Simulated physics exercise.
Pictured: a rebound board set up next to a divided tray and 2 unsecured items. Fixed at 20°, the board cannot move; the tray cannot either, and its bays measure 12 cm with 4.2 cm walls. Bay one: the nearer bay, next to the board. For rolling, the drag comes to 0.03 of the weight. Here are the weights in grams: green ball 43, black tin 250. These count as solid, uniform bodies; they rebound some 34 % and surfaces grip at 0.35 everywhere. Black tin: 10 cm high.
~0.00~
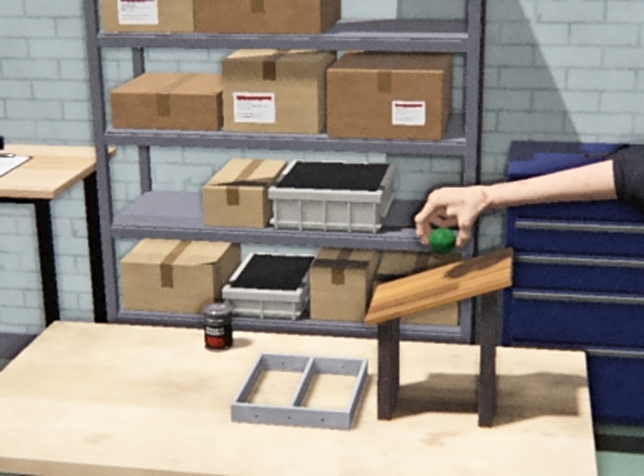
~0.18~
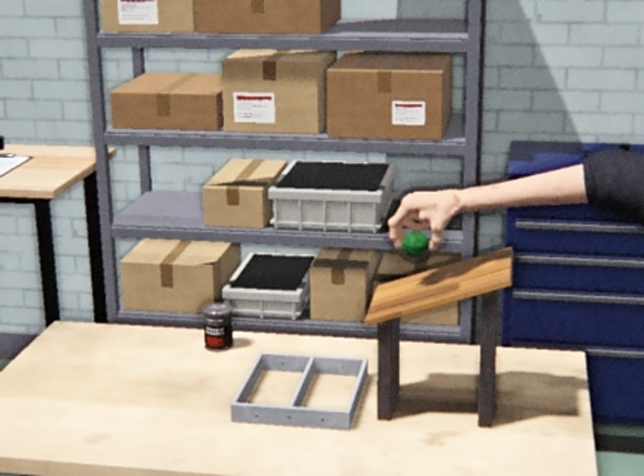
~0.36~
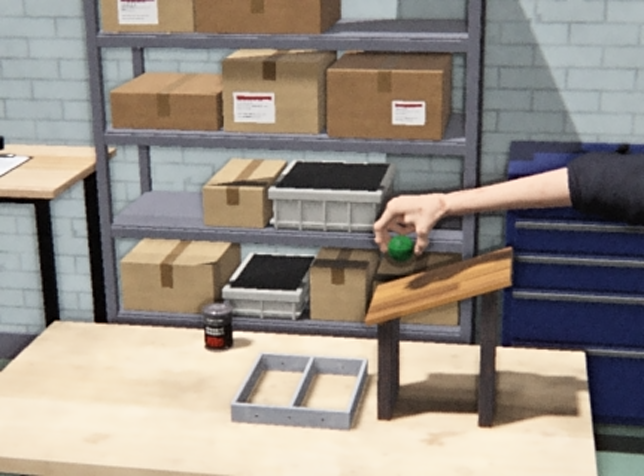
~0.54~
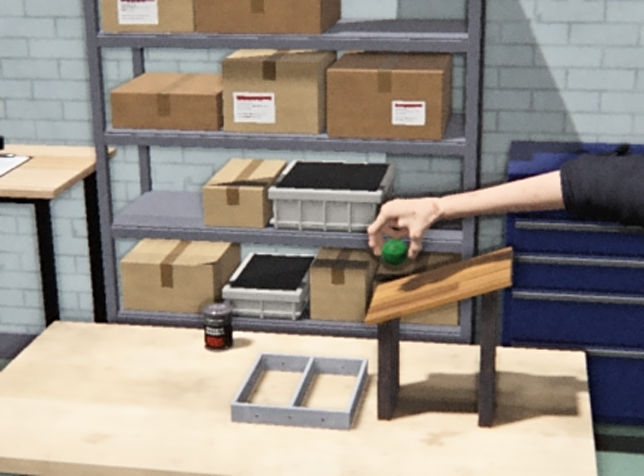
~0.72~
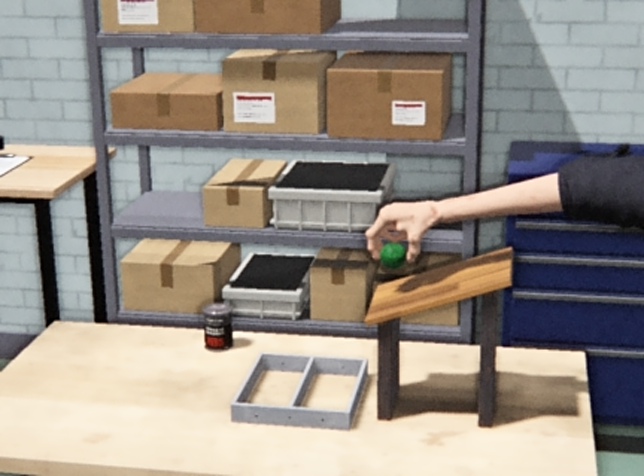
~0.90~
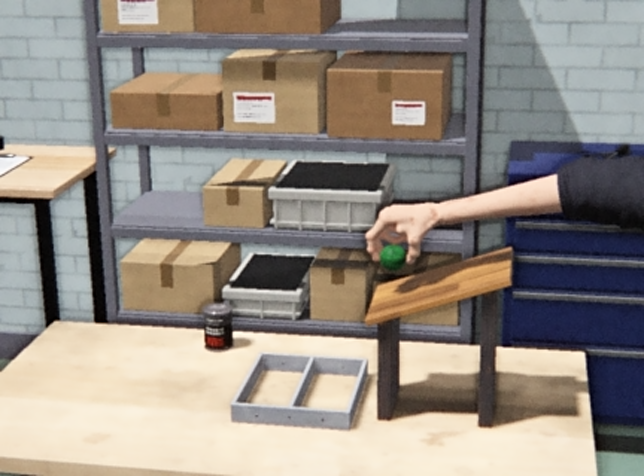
A bare hand in a dark sleeve reaches in from the right, holding a small green ball above a sloping wooden board on dark legs, in a workshop seen from slightly above by a still camera. A black tin and a grey two-bay tray sit on the pale table, before shelves of brown boxes and blue drawers. The hand carries the ball leftward and slightly down, slows, then hovers over the board.
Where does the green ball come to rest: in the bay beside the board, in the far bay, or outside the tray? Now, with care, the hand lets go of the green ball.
In the bay beside the board.
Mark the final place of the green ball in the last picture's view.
At pixel (323, 388) or so, give or take.
By 1.10 s, green ball near (393, 280).
By 1.30 s, green ball near (354, 301).
By 1.40 s, green ball near (330, 353).
By 1.50 s, green ball near (318, 380).
When it is over (2.0 s), it is in the nearer bay; black tin within 4 cm of the start. End places, in pixels of the last picture, green ball near (323, 388).
